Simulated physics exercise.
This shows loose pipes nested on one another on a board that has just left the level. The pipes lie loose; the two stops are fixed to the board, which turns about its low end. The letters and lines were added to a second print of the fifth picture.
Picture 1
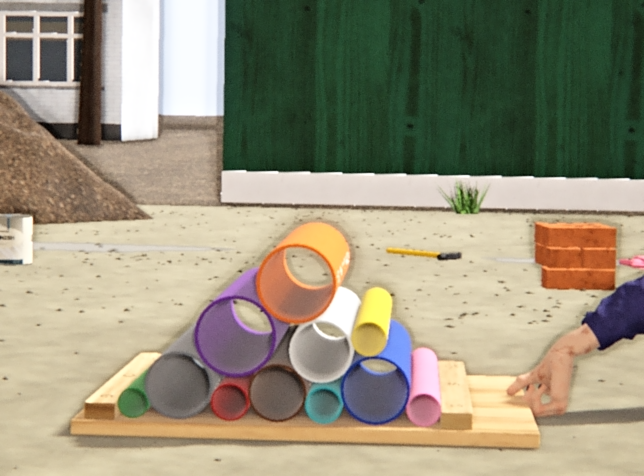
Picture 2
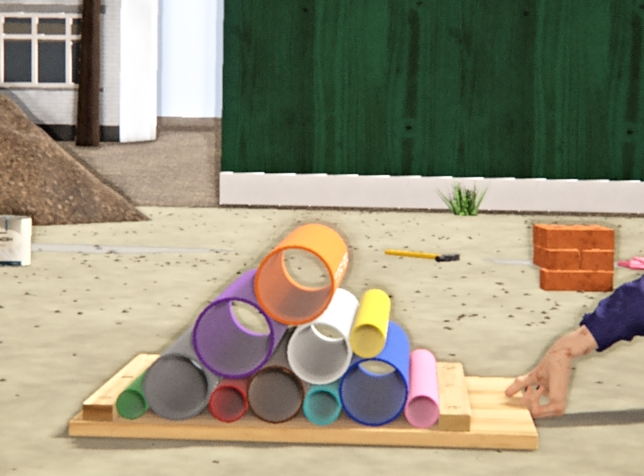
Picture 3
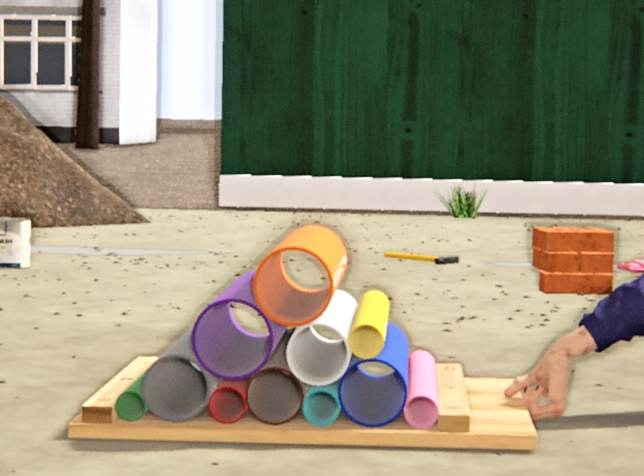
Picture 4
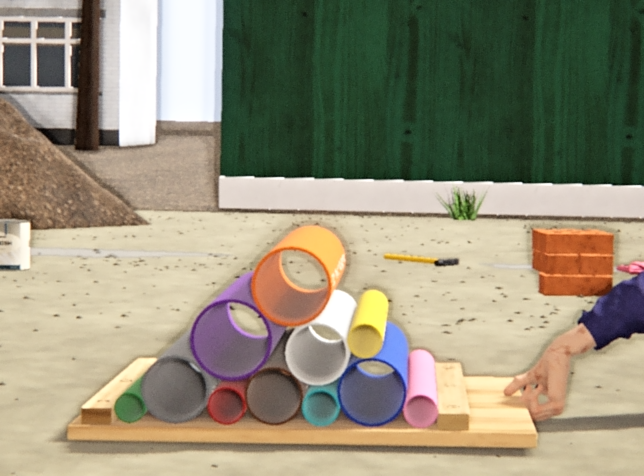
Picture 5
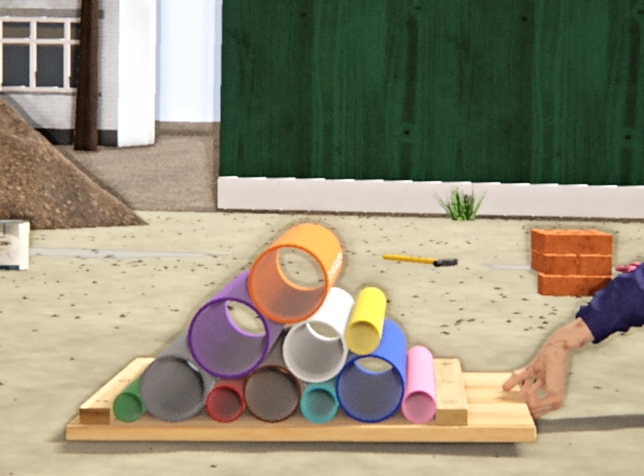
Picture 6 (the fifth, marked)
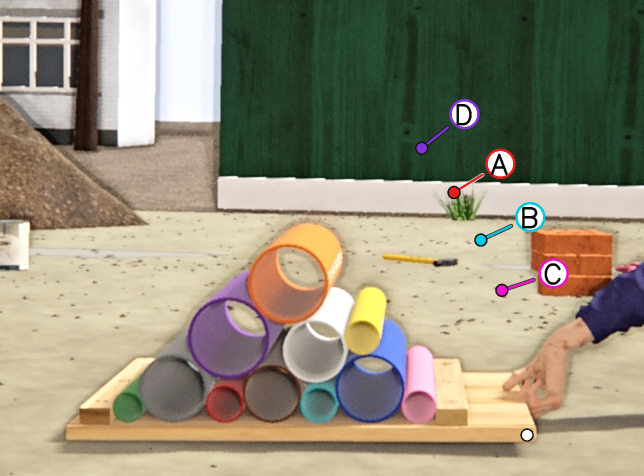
On sandy ground before a green fence, coloured pipes lie stacked on a wooden board, an orange one on top, while a hand at the right touches the board's end. The board and stack shift very slightly left, and the pipes keep their arrangement as the hand stays at the board's end.
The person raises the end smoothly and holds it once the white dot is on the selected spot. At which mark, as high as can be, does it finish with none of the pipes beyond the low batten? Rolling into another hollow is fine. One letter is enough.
D is the limit.
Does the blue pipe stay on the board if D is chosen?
Yes.
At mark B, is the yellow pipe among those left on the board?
Yes.
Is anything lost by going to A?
At A: No.
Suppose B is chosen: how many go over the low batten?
At B the number is none.
On the marked copy, A at (454, 193); B at (481, 240); C at (502, 290); D at (422, 148); the white dot at (527, 435).
With D. Early on, board at 21°.
Further on, board at 39°.
At the end, board at 40°, none over the low batten.
As for the rest, A none over the low batten; B none over the low batten; C none over the low batten.
